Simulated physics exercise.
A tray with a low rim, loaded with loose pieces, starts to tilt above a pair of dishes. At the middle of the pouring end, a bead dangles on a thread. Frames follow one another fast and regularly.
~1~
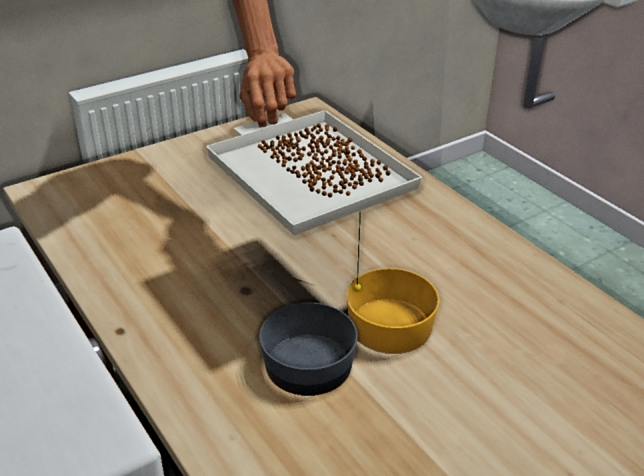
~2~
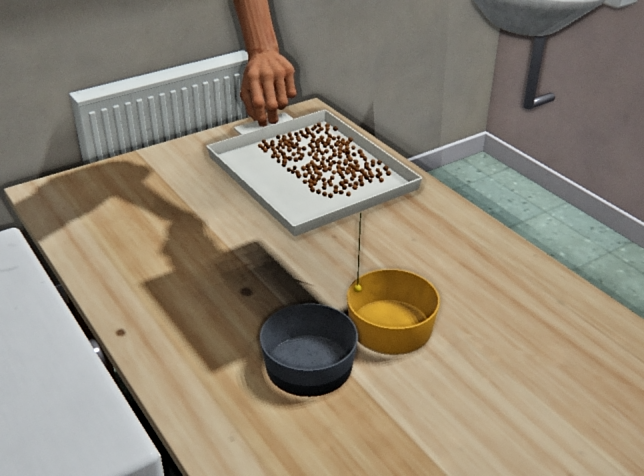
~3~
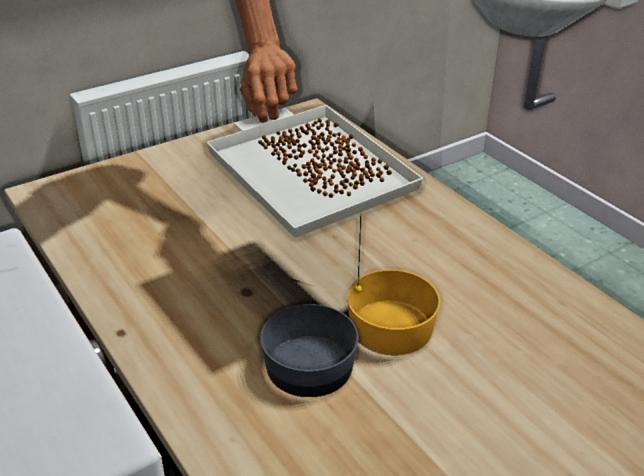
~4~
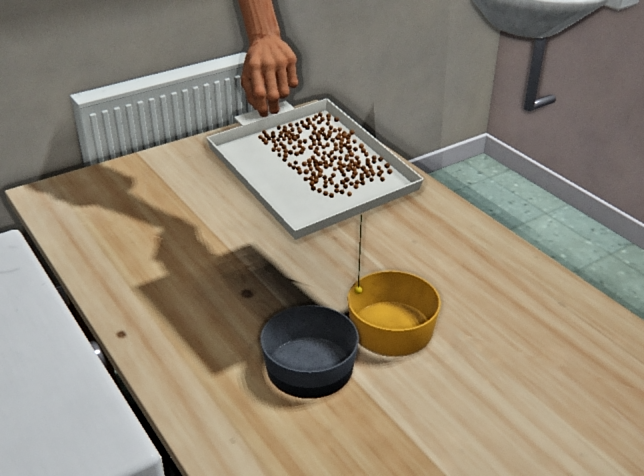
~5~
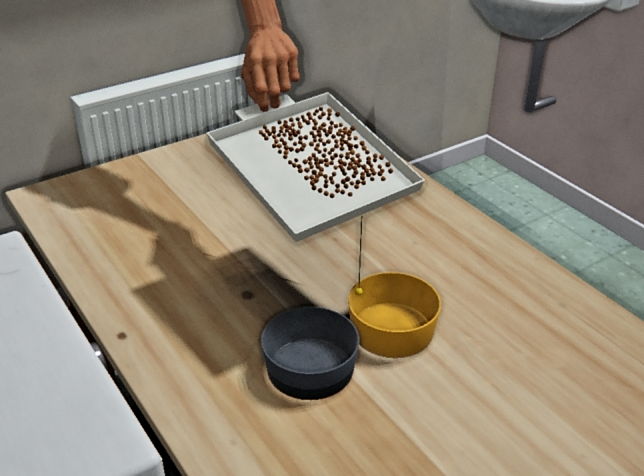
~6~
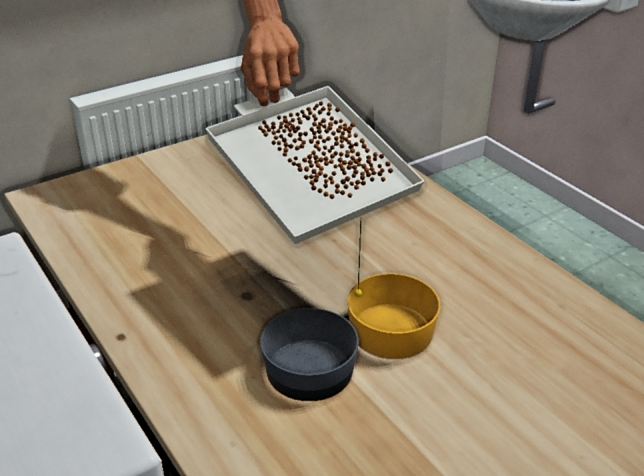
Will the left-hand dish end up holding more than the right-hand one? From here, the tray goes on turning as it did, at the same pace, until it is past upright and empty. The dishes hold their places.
Greater load: Left.
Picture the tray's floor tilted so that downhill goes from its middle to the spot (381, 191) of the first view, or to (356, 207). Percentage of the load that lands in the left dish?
0 % then 10 %, roughly.
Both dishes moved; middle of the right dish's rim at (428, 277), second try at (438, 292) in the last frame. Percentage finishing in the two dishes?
Trial 1 near 50 %, trial 2 near 70 %.
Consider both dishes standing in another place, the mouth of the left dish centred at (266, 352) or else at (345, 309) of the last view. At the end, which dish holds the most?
One: The right-hand dish. Two: The left one.
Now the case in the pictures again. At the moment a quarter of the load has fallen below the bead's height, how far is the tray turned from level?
It sits at roughly 105°.
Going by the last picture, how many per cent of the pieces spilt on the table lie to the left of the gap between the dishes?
It comes to 10 per cent or so.
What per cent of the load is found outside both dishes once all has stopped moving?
Around 10 in a hundred.
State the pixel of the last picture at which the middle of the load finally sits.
Around (325, 369).
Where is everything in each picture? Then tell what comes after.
Corners of the pouring end near (294, 223) and (419, 177), level; middle of the load near (323, 158), cereal balls; left dish near (336, 376); right dish near (420, 335); bead on its thread near (357, 288), in the first frame.
Corners of the pouring end near (295, 224) and (419, 178), level; middle of the load near (323, 158), in the second frame.
Corners of the pouring end near (295, 226) and (420, 178), tipped barely, lowest at the left corner; middle of the load near (324, 156), in the third frame.
Corners of the pouring end near (296, 228) and (421, 179), tipped a little, lowest at the left corner; middle of the load near (324, 153), in the fourth frame.
Corners of the pouring end near (296, 231) and (421, 179), tipped a little, lowest at the left corner; middle of the load near (325, 150), in the fifth frame.
Corners of the pouring end near (296, 234) and (421, 180), tipped a little, lowest at the left corner; middle of the load near (325, 148); left dish near (337, 381); right dish near (422, 340), in the sixth frame.
Shortly afterwards, tray tipped steeply; all but a few on the tray; only a few in the left dish; only a few in the air.
Next, tray tipped right over; all but a few on the tray; only a few in the left dish; only a few outside both; only a few in the air.
Some moments later, tray tipped past a quarter turn; near two thirds in the left dish; a little in the right dish; a little outside both.
In the end, tray tipped past a quarter turn; near two thirds in the left dish; a little in the right dish; a little outside both.
